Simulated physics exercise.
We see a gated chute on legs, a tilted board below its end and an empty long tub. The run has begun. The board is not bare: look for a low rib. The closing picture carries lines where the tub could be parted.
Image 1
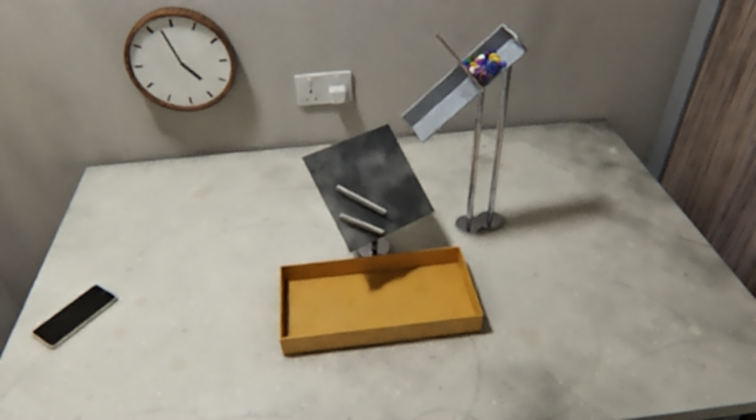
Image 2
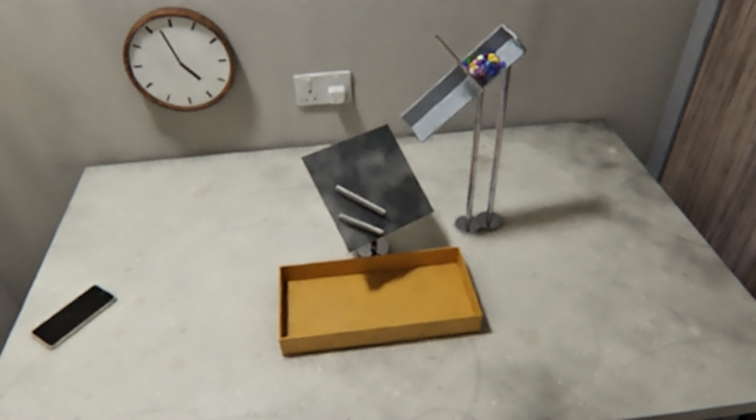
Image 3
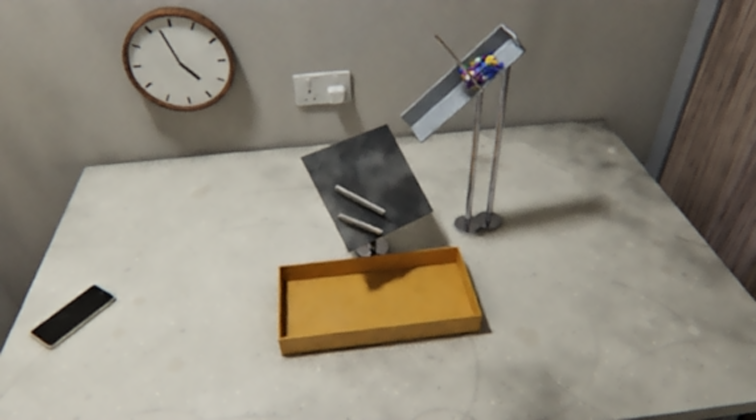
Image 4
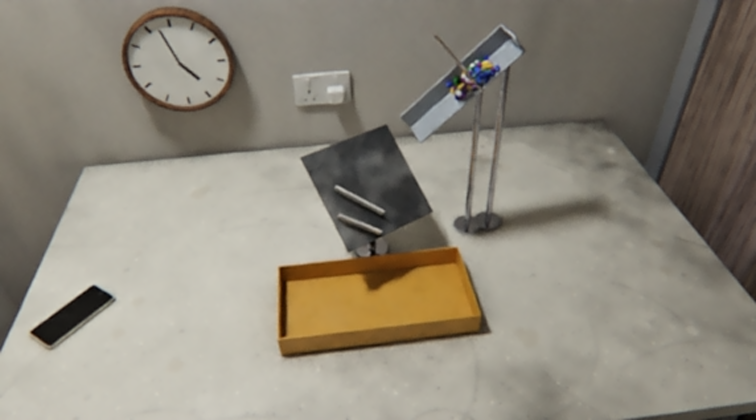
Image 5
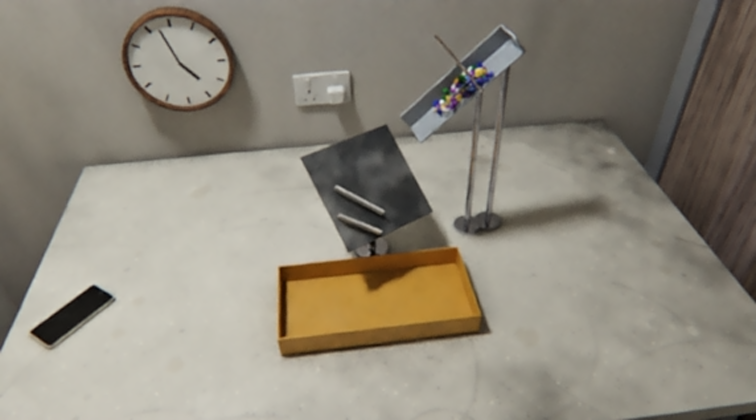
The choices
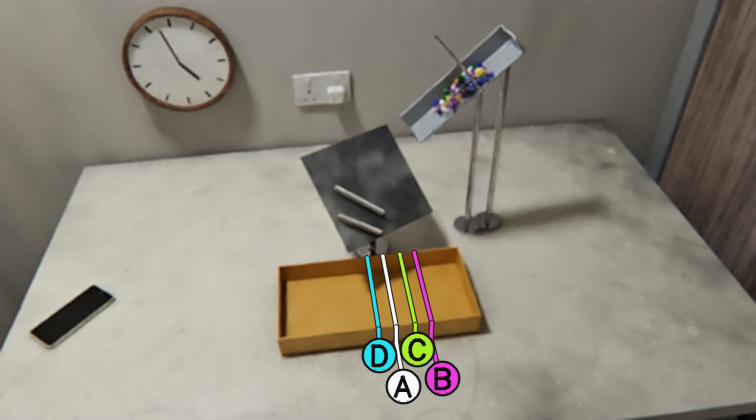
A cluster of small multicoloured pieces slides down a grey, sloping chute on metal legs, seen from above at an angle over a pale stone-like tabletop. Below and left of the chute sits a tilted dark board with two light ribs, an empty orange-yellow tub before it, a phone at left and a round wall clock behind. The pieces start bunched near the thin gate, then slip down leftward and spread into a longer string, while the rest stays still.
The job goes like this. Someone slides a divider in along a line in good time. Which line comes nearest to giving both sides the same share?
B works best here.
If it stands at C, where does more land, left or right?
The right side.
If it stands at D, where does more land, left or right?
More lands on the right.
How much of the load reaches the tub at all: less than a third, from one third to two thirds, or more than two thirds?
It is more than two thirds.
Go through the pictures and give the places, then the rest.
Load behind the gate at (482, 67), jelly beans; lip of the chute at (417, 135), sloping fairly steeply, in the first frame.
Middle of the board at (370, 185), tilted fairly steeply; middle of its low edge at (394, 231); of its high edge at (346, 140), in the second frame.
Front corners of the tub at (279, 339) and (481, 315), empty; front of the load at (469, 86), in the third frame.
Middle of the load at (472, 76); its front at (456, 96), about a quarter of the way to the lip; rib from (336, 186) to (385, 212); rib from (340, 215) to (382, 232), in the fourth frame.
Middle of the load at (464, 85); its front at (437, 110), about half of the way to the lip, in the fifth frame.
On the marked copy, line A crosses the front rim at (396, 325); line B crosses the front rim at (431, 321); line C crosses the front rim at (415, 323); line D crosses the front rim at (378, 327).
With A, of what is caught, none on the left of the divider, all on the right.
With B, of what is caught, about a third on the left of the divider, about two thirds on the right.
With C, of what is caught, a stray few on the left of the divider, nearly all on the right.
With D, of what is caught, none on the left of the divider, all on the right.
